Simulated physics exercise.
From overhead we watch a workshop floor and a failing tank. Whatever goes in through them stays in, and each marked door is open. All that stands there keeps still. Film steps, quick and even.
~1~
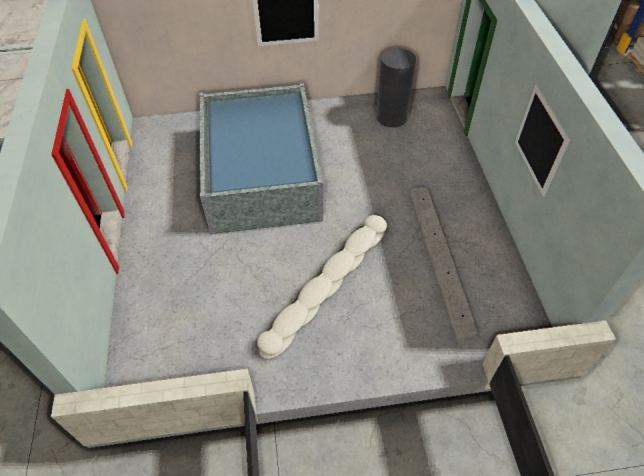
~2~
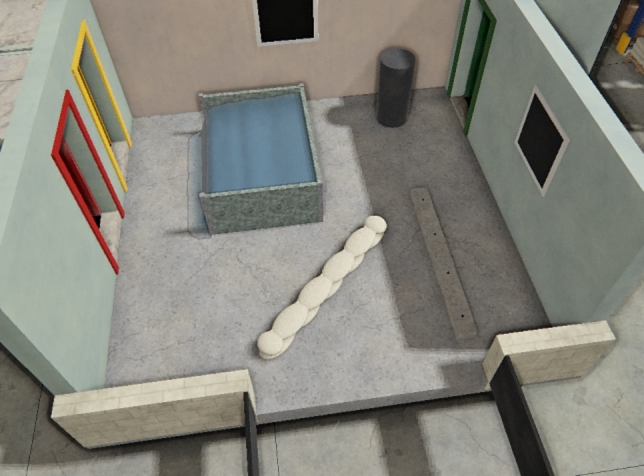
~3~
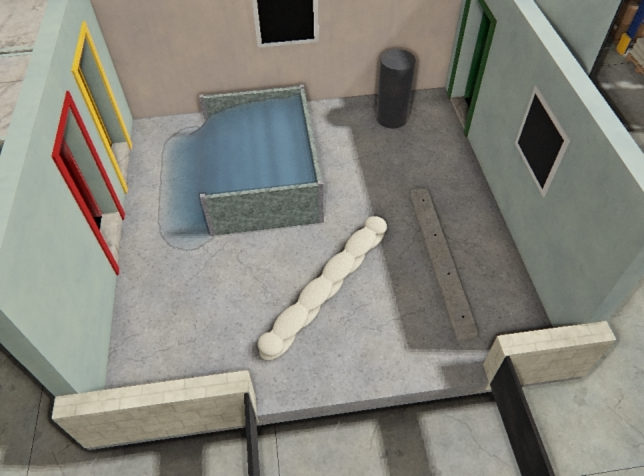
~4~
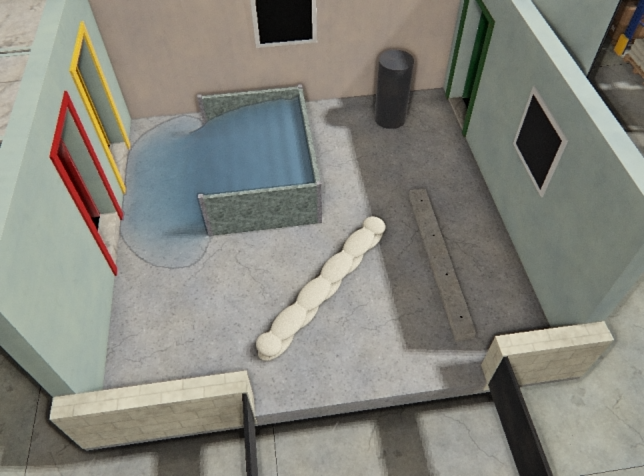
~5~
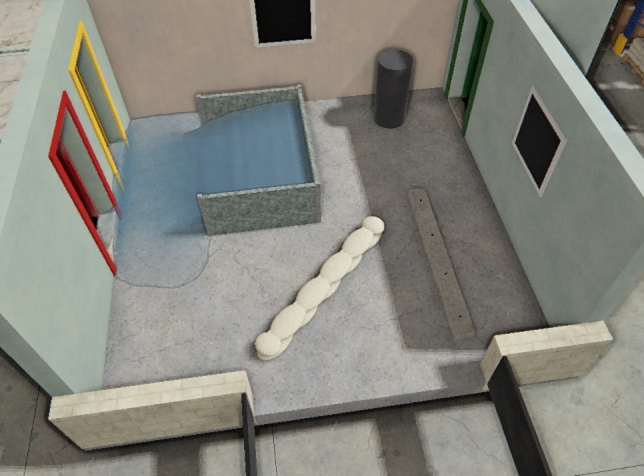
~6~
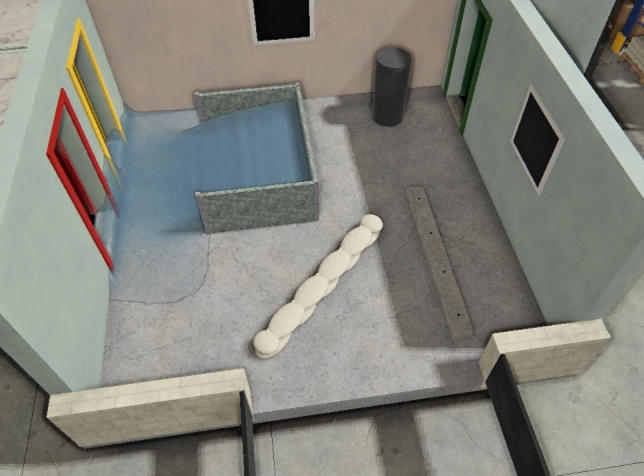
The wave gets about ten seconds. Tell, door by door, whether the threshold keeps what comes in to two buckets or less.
Green door: More than two buckets. Red door: More than two buckets. Yellow door: More than two buckets.
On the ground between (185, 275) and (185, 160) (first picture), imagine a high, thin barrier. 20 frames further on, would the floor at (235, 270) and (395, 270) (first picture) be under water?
Going in the order asked: Inundated, parched.
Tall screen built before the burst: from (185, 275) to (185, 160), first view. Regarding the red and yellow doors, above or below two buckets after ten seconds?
Red door: Admits less; yellow door: Admits more.
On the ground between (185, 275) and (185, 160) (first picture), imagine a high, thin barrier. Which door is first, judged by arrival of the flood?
Answer: The door marked yellow.
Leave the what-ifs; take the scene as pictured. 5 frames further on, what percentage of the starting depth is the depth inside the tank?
Roughly 38 %.
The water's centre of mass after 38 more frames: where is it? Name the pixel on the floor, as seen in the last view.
Near (258, 216).
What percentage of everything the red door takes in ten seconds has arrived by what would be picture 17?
I make it 90 per cent.
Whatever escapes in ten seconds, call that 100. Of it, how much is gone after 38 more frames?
I'd say about 85 per cent.
A moment on, water covers 20 % of the floor; the green door not reached, the red door over two buckets in, the yellow door far over two buckets in.
Next, water covers 35 % of the floor; the green door not reached, the red door far over two buckets in, the yellow door far over two buckets in.
Then, water covers 55 % of the floor; the green door under two buckets in, the red door far over two buckets in, the yellow door far over two buckets in.
Later, water covers 80 % of the floor; the green door over two buckets in, the red door far over two buckets in, the yellow door far over two buckets in.
In the end, water covers 95 % of the floor; the green door over two buckets in, the red door far over two buckets in, the yellow door far over two buckets in.
